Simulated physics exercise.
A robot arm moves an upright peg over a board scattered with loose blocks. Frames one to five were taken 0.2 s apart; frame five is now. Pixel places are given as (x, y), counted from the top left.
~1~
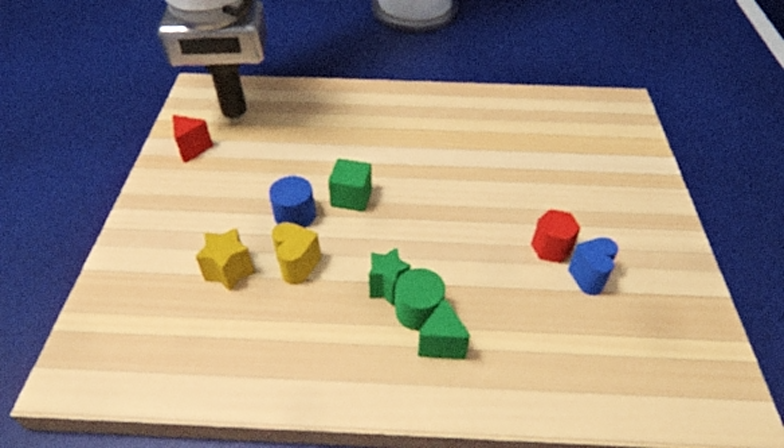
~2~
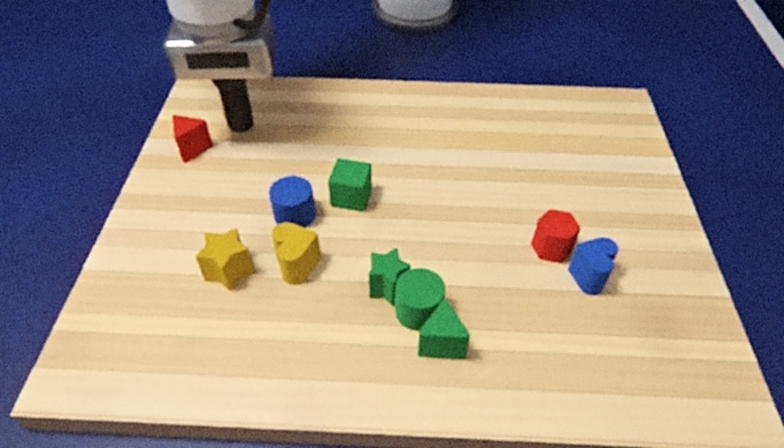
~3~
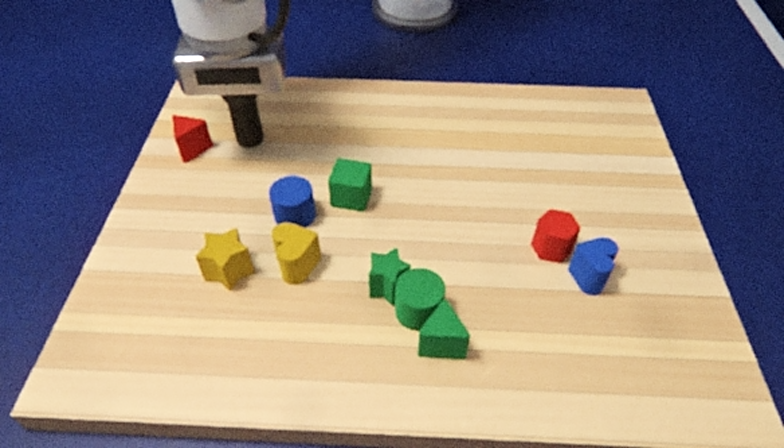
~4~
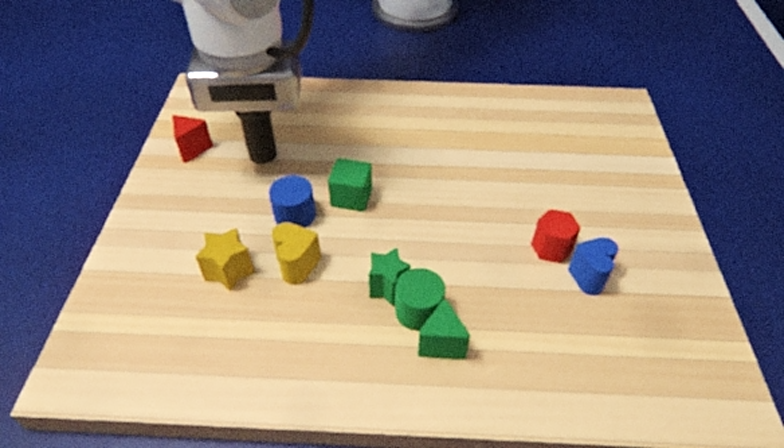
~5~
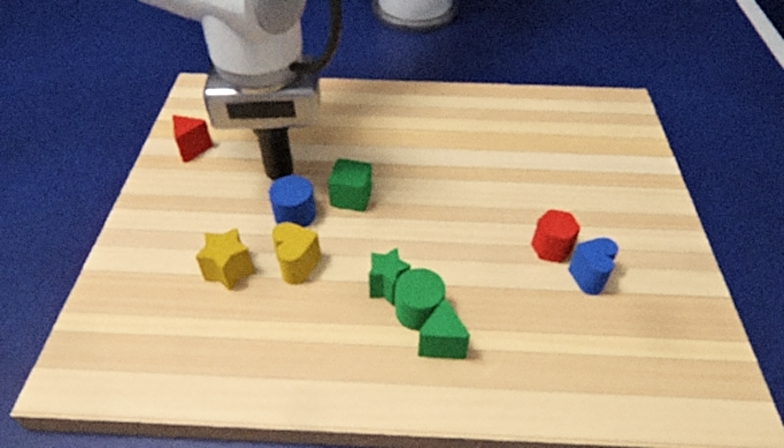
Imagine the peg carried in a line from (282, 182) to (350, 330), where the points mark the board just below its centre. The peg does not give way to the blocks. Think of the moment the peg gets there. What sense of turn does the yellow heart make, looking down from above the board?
From above, clockwise.
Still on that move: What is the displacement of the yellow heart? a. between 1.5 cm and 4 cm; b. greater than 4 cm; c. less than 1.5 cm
The answer is b.
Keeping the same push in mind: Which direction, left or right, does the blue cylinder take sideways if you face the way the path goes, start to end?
It goes toward the right-hand side.
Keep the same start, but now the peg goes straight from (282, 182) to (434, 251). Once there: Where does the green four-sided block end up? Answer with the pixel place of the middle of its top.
Its top middle will sit at (383, 173).
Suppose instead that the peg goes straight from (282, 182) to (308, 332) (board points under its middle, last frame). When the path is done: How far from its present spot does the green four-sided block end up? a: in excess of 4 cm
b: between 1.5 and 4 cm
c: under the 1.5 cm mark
Option c.
What follows on the original path. One third of the way, peg at (300, 215); blue cylinder at (299, 228); yellow heart at (291, 261), turned 15° anticlockwise.
Two thirds of the way, peg at (323, 264); blue cylinder at (307, 281); yellow heart at (274, 312).
At the end, peg at (349, 321); blue cylinder at (309, 329); yellow heart at (257, 330), turned 45° clockwise; green star in place.
